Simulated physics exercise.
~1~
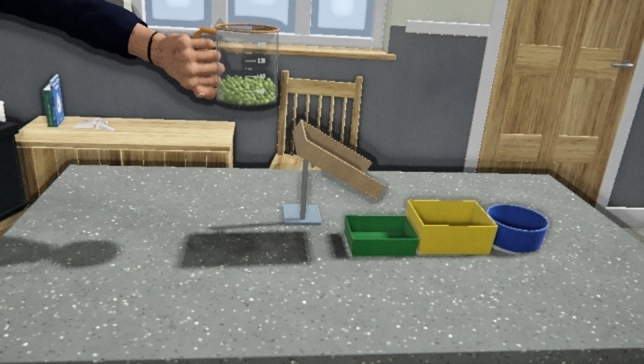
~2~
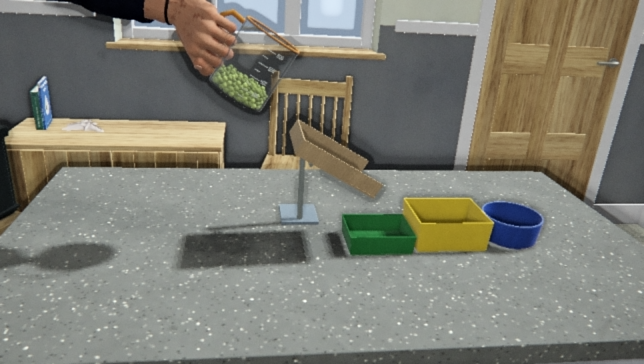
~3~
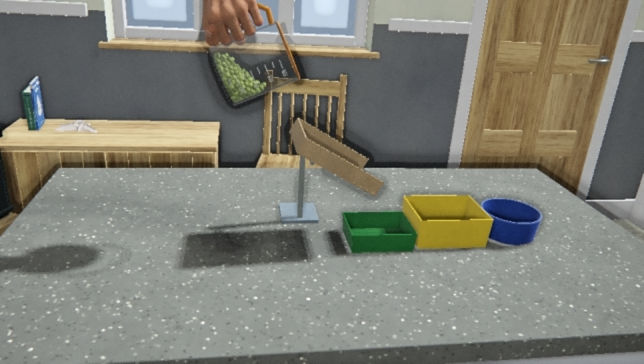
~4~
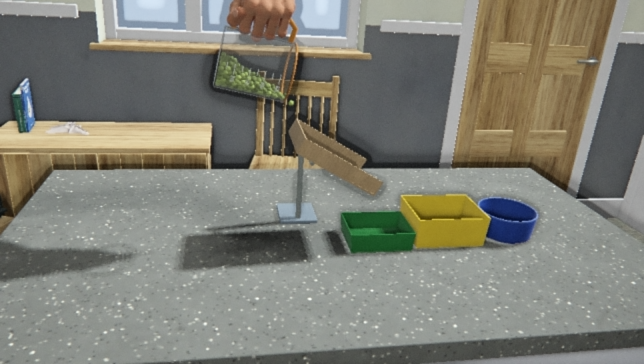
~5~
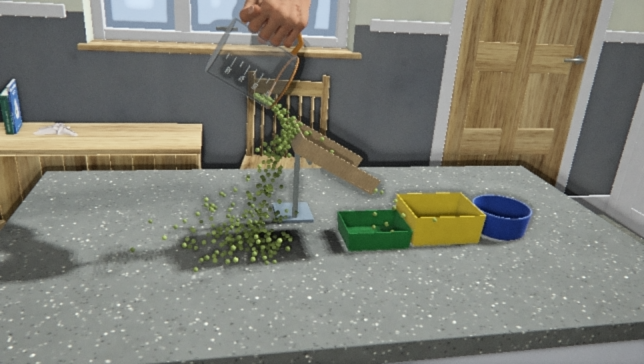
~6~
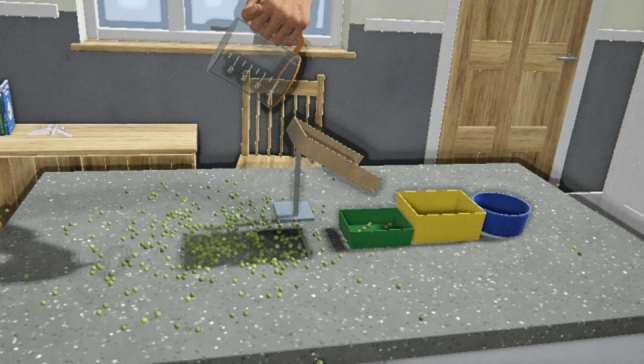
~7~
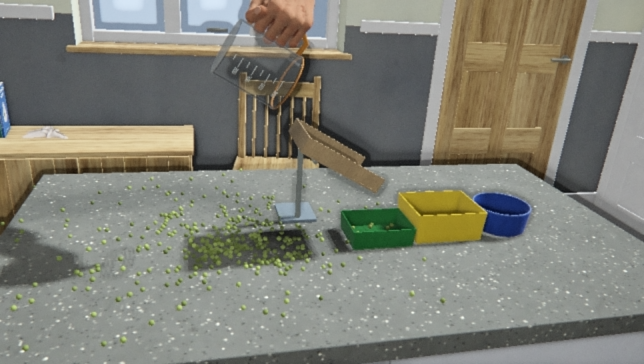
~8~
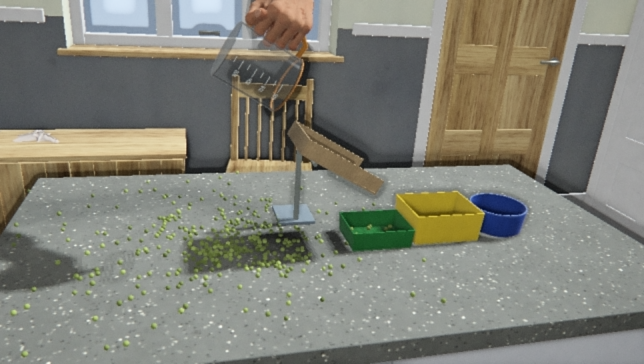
In the video, a hand tips a clear jug of green peas above a sloping chute on a speckled table, and most spill over its left side, scattering across the tabletop, while a few land in the green tin and the emptied jug stays tilted.
